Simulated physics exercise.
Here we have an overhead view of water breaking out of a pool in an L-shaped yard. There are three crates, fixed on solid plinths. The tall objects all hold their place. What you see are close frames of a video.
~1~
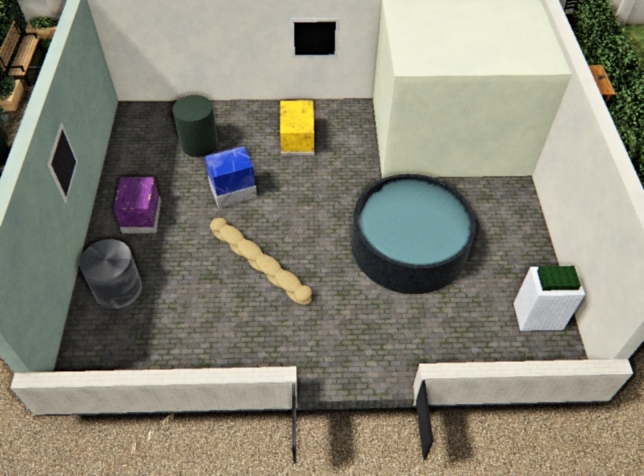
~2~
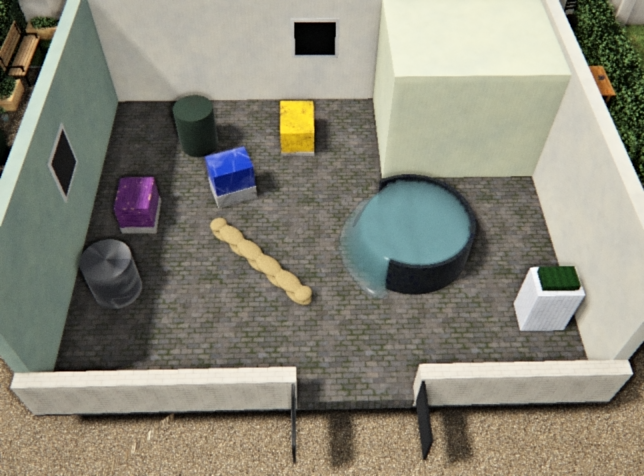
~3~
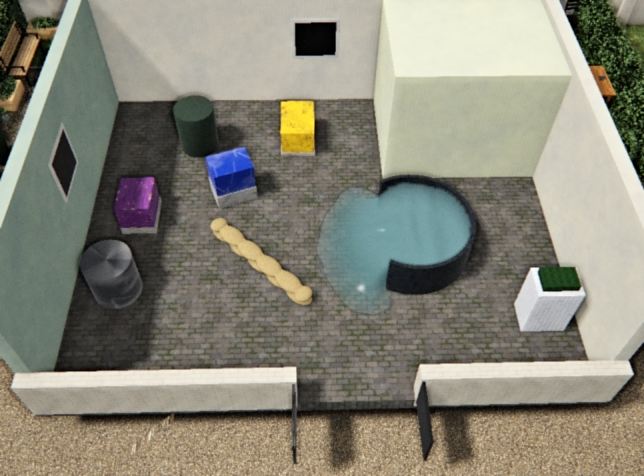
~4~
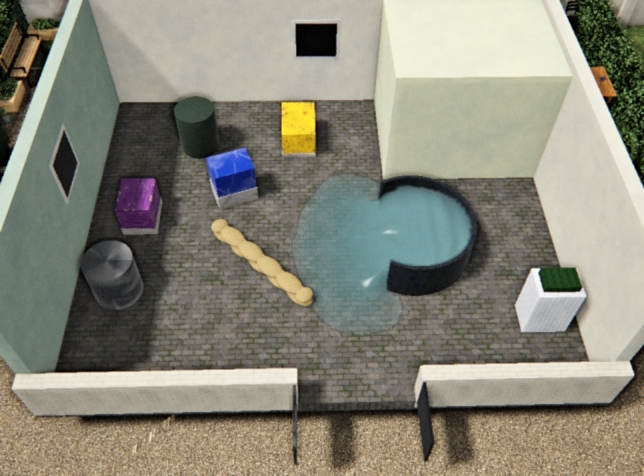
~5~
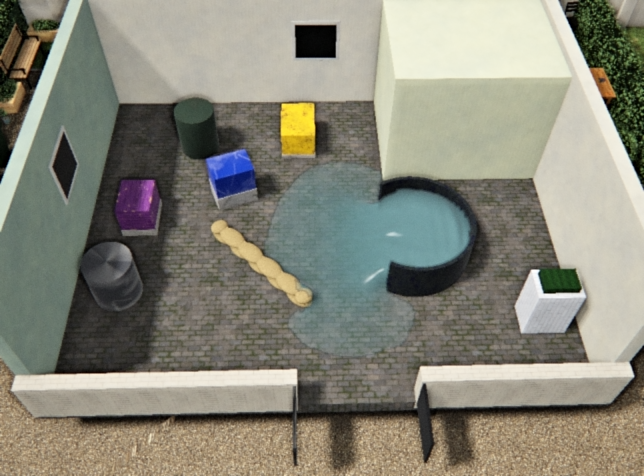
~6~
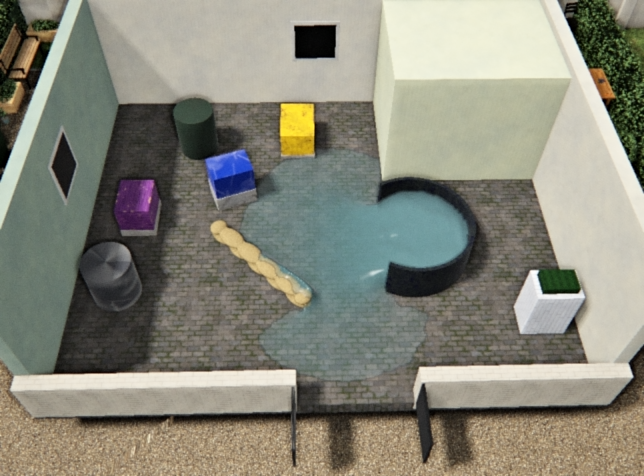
At the start, a round pool sits whole and still in a walled yard with purple, blue and yellow crates. Its left side opens and water pours out, spreading leftward over the paving. The sheet widens toward the back and front, reaching the braided tan barrier.
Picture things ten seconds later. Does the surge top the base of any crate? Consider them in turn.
The blue crate is not saved, the yellow crate is not saved, the purple crate is not saved.
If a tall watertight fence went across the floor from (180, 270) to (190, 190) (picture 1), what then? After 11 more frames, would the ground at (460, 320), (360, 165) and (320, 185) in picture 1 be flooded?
As listed: Dry, dry, flooded.
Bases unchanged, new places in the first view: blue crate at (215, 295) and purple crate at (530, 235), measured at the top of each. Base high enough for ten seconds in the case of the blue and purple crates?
The blue crate stays untouched, the purple crate stays untouched.
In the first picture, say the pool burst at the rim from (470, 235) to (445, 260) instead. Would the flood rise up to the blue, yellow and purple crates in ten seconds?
My reading: The blue crate is spared; the yellow crate remains dry; the purple crate remains dry.
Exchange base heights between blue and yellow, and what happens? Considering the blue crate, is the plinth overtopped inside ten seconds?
Then: Blue crate gets wet.
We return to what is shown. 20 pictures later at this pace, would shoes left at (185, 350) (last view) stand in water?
That spot: Submerged.
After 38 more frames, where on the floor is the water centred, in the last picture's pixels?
I'd mark it close to (253, 212).
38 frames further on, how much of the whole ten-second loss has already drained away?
About 65 per cent.
A moment on, water covers 30 % of the floor; the blue crate water round its plinth, the yellow crate water round its plinth, the purple crate water round its plinth.
Next, water covers 45 % of the floor; the blue crate water round its plinth, the yellow crate water round its plinth, the purple crate water round its plinth.
Then, water covers 60 % of the floor; the blue crate water round its plinth, the yellow crate water round its plinth, the purple crate water round its plinth.
Later, water covers 75 % of the floor; the blue crate water round its plinth, the yellow crate water round its plinth, the purple crate water round its plinth.
In the end, water covers 85 % of the floor; the blue crate was topped, the yellow crate was topped, the purple crate was topped.
